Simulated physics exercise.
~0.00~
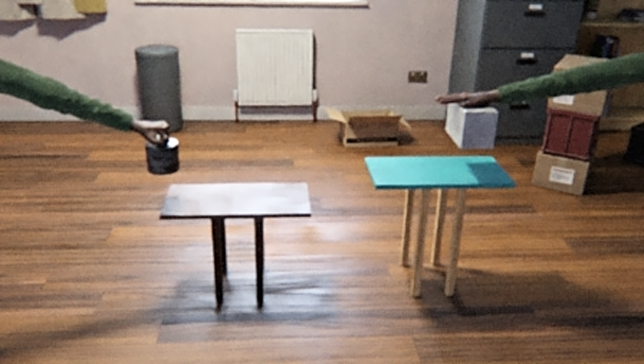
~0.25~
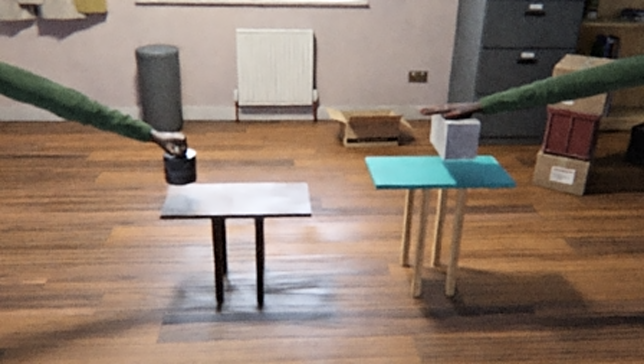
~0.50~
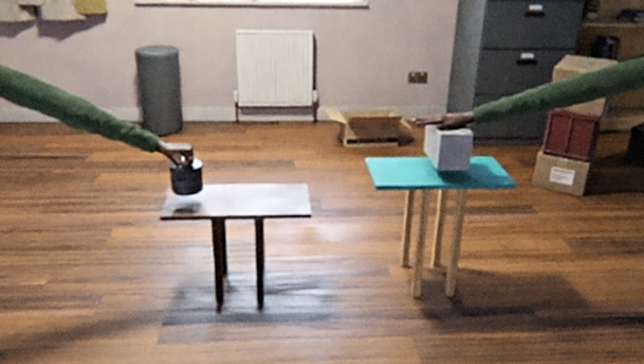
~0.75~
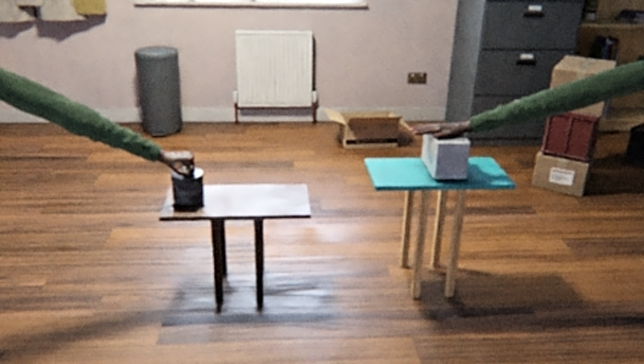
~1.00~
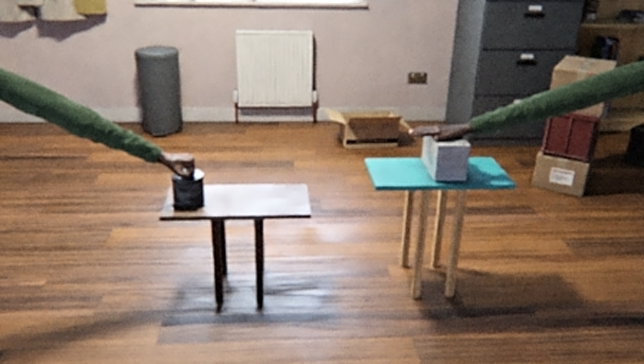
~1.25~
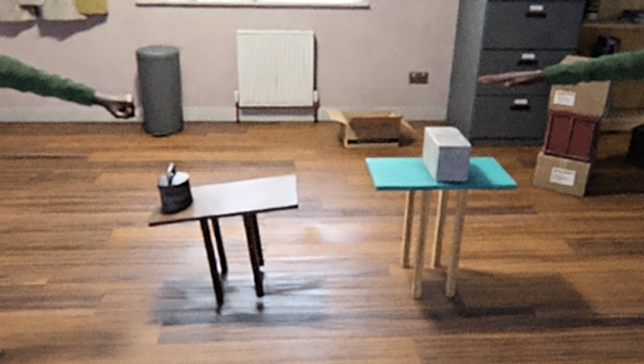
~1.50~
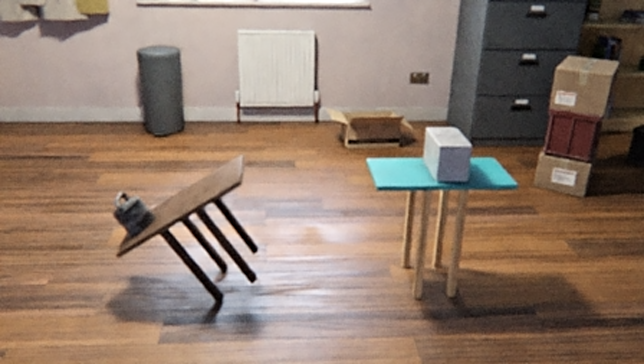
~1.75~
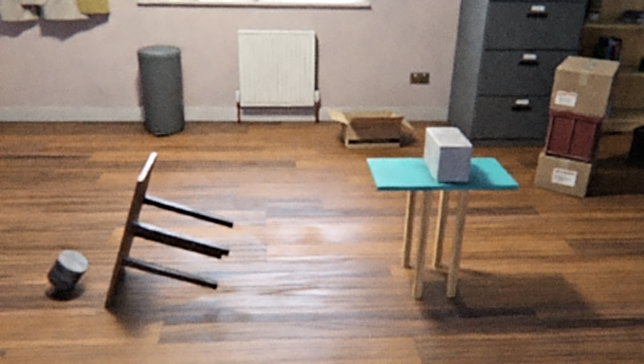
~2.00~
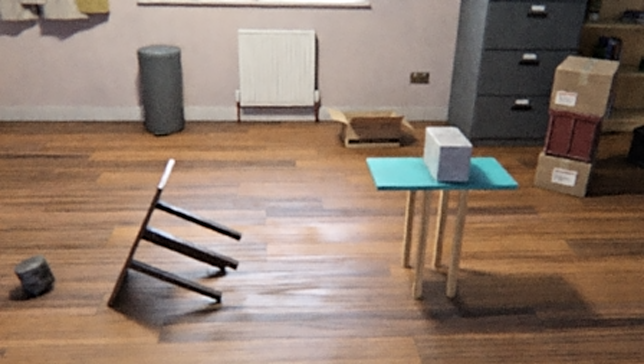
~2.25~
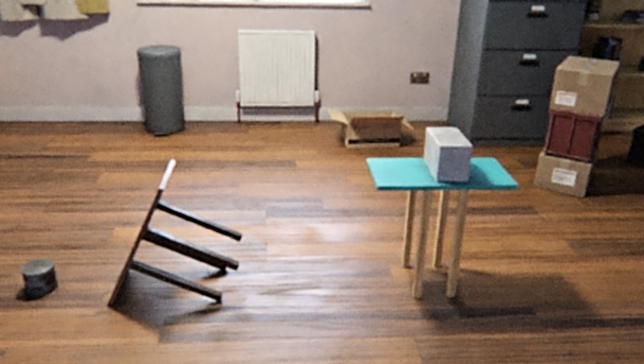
Two green-sleeved arms reach in from either side of a wood-floored room, seen from the front and slightly above, with a white radiator and grey filing cabinet behind. The left hand lowers a dark, round object onto the left end of a small brown table, while the right sets a pale grey block on a turquoise trestle. Both hands let go and draw back. The brown table tips to the left, and the dark object slides off and rolls across the floor. The table ends tipped up on its edge, legs pointing right, while the trestle stands steady with its block.
